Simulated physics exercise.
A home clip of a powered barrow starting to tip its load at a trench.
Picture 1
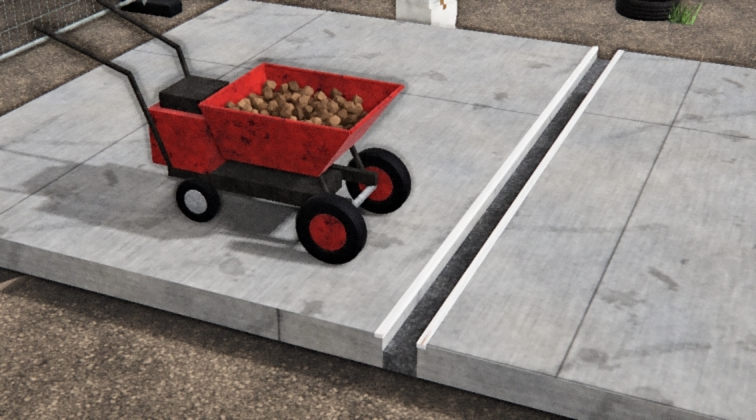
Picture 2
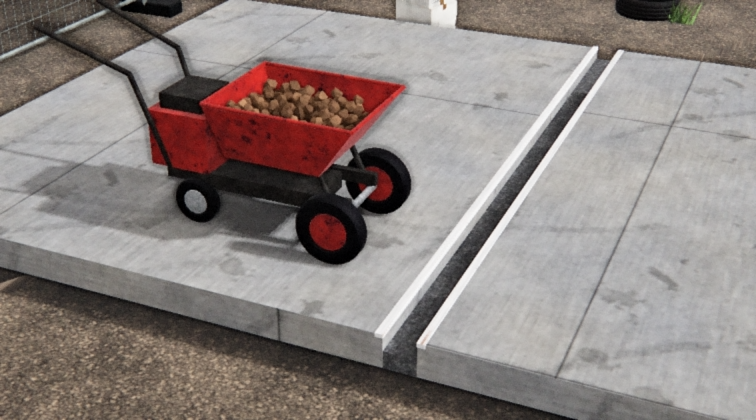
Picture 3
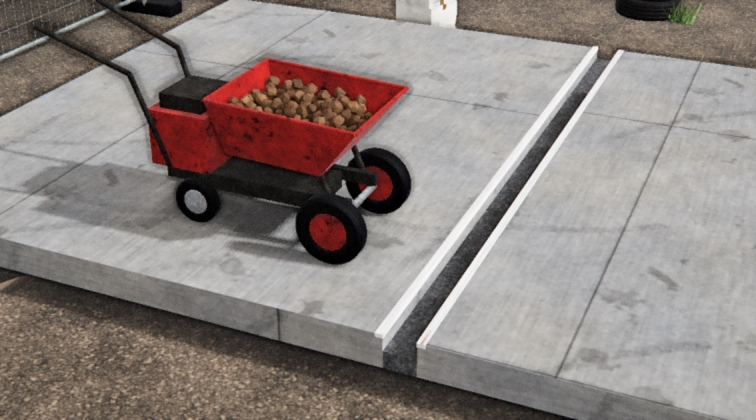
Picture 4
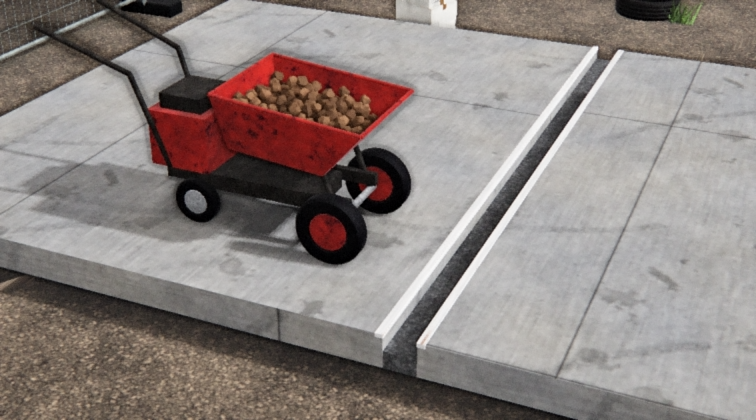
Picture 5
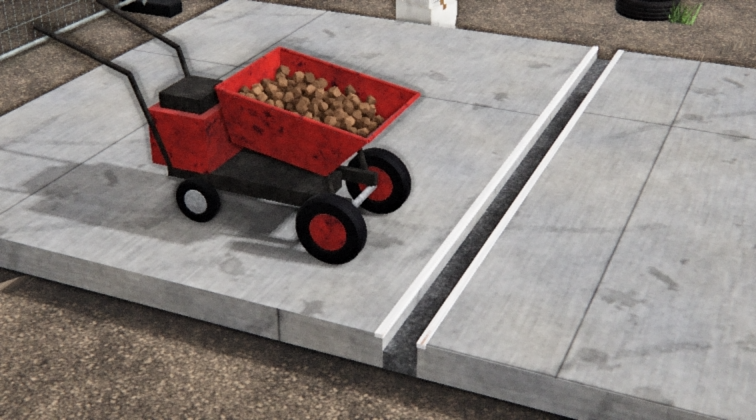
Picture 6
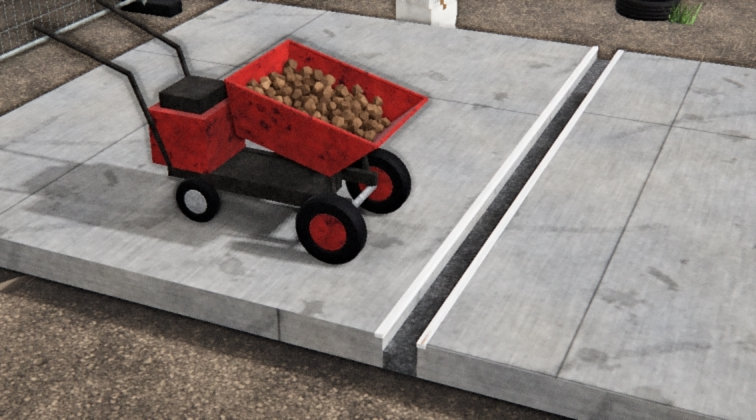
A pale concrete slab on rough brown ground, with wire fencing at the upper left, is seen from above at an angle. A red powered barrow with black handles and dark tyres stands left of centre, its skip heaped with brown clods, left of a narrow dark trench edged in white. The barrow and camera stay still while the skip slowly tilts slightly towards the right, its rear rising.
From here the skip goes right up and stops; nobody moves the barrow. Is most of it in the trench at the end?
The trench ends with only the smaller part of it.
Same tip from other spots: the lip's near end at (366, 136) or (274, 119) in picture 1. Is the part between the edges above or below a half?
At the first place below a half, at the second the smaller part.
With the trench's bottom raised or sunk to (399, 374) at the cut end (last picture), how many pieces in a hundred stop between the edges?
About 30 per cent.
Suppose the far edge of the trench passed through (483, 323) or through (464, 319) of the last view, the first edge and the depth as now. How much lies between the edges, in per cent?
First some 70, then 50 per cent.
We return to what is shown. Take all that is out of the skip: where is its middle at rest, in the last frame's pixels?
At about (508, 265).
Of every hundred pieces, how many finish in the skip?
About 0 per cent.
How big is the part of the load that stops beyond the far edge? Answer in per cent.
About 75 per cent.
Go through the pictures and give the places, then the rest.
The first frame shows lip of the skip at (350, 133), level; top of the load at (295, 118), clay clods; first edge of the trench at (401, 304); far edge at (442, 313), the trench under half as wide as the skip, and about half as deep as wide.
The second frame shows lip of the skip at (351, 133), level; top of the load at (294, 111).
The third frame shows lip of the skip at (355, 135), tipped barely; top of the load at (286, 109).
The fourth frame shows lip of the skip at (361, 137), tipped a little; top of the load at (291, 106).
The fifth frame shows lip of the skip at (368, 141), tipped a little; top of the load at (279, 99).
The sixth frame shows lip of the skip at (376, 147), tipped a little; top of the load at (281, 95); first edge of the trench at (401, 304); far edge at (442, 313).
Soon, skip tipped steeply; all in the skip.
A while on, skip tipped steeply; most in the skip; a stray few in or heaped over the trench; a small part beyond it; a small part falling.
Towards the end, skip tipped right over; about a quarter in the skip; a small part in or heaped over the trench; about two thirds beyond it; a stray few falling.
Finally, skip tipped right over; about a quarter in or heaped over the trench; most beyond it.
